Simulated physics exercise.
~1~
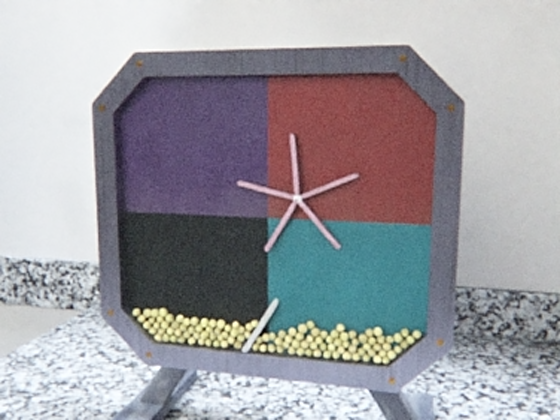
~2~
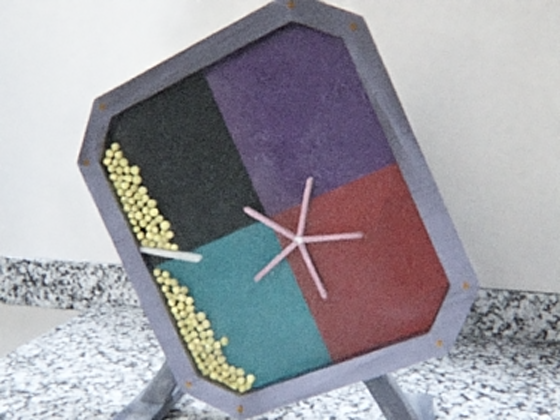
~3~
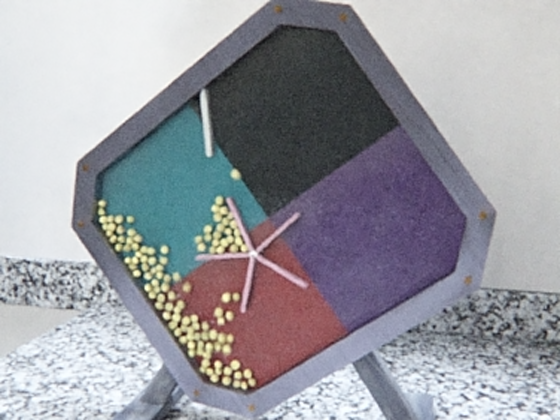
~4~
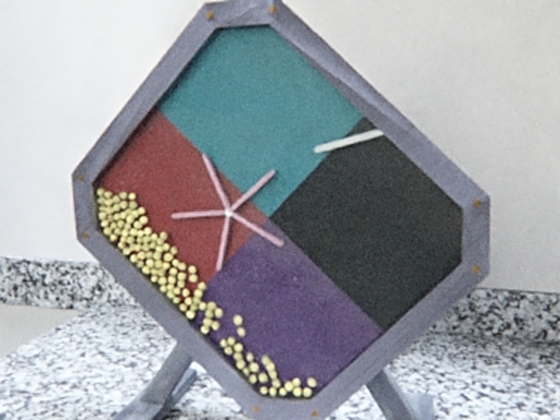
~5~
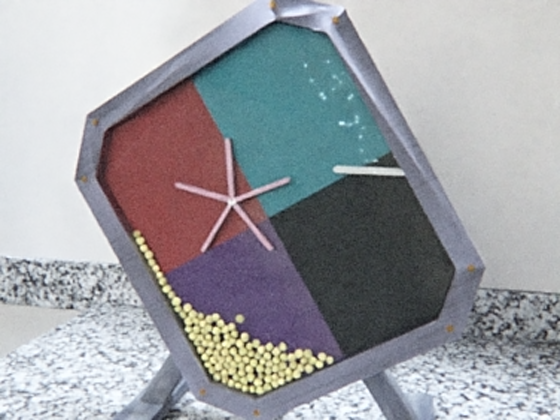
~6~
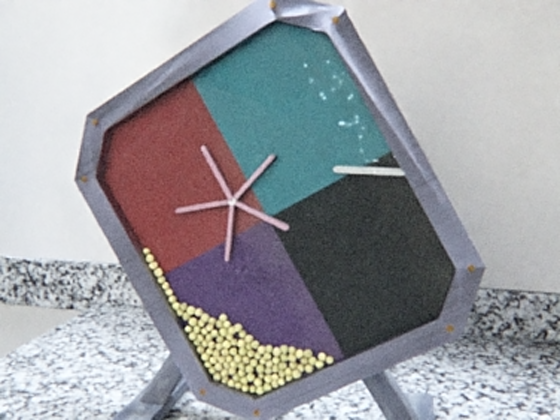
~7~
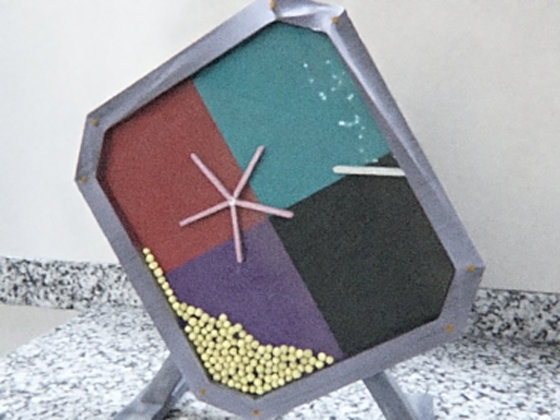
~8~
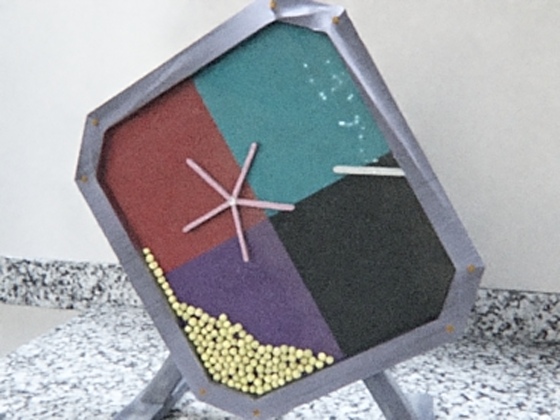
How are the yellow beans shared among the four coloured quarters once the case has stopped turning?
The purple quarter holds a high share, nearly all of the beans. The red quarter has only a low share along its edge, and the turquoise and black quarters are low too, with no beans to be seen in them.
